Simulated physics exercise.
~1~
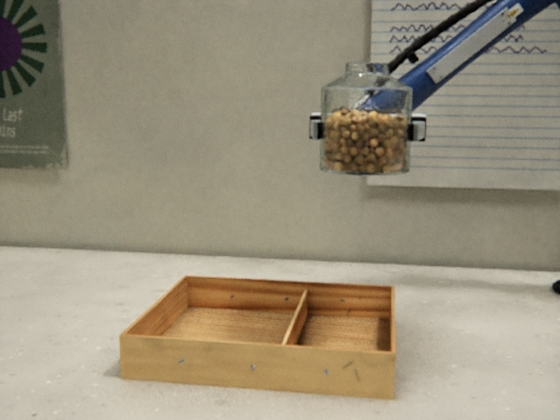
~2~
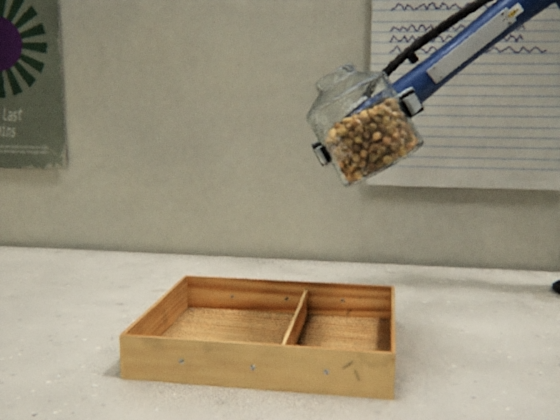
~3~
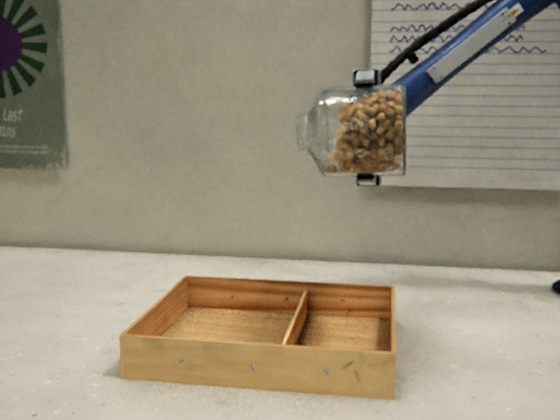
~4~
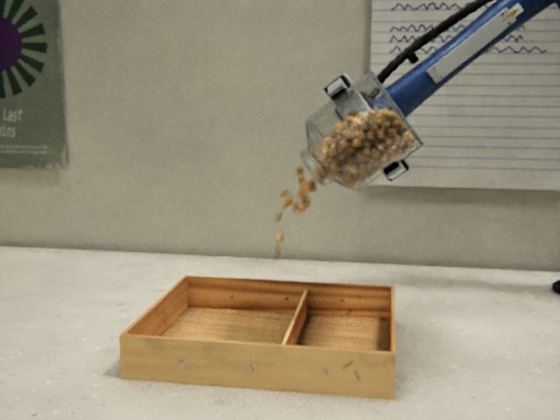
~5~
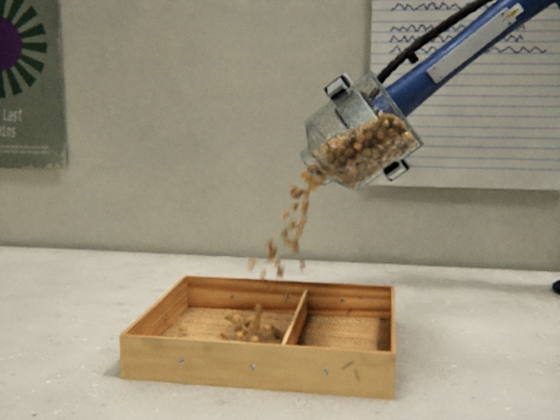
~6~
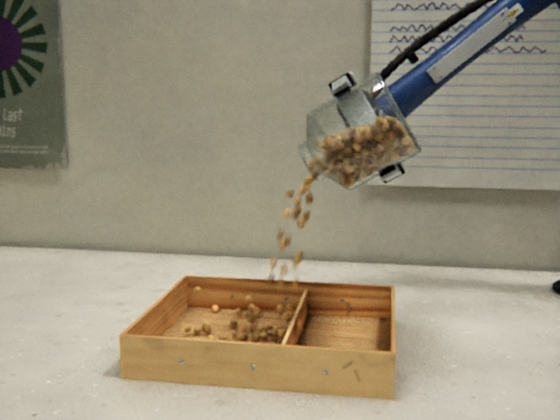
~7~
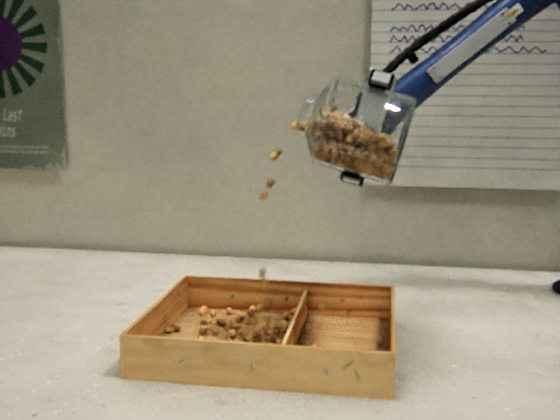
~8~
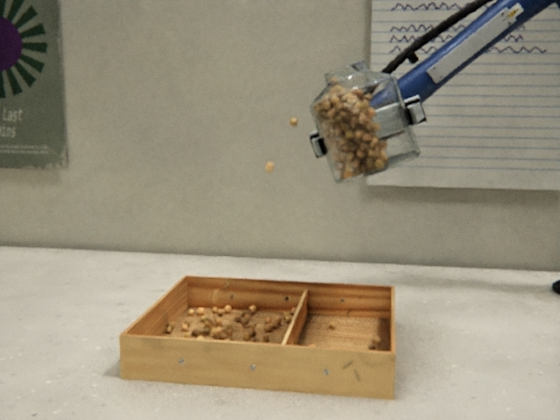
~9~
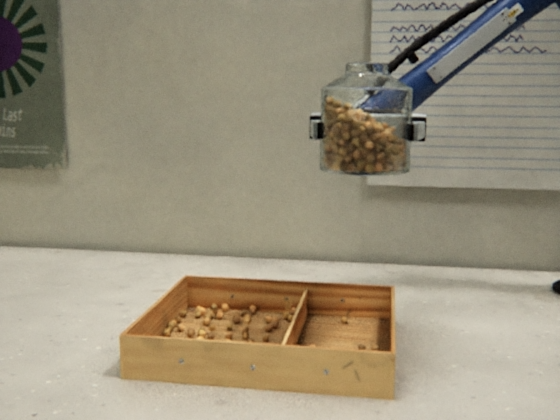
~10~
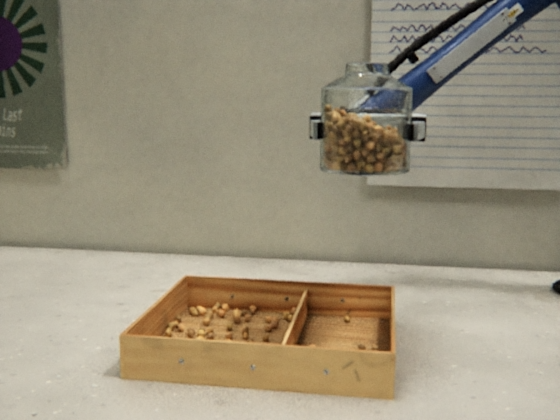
Above a table, blue robot arm tipping a glass jar of chickpeas, spilling some into a divided wooden tray, then righting it.
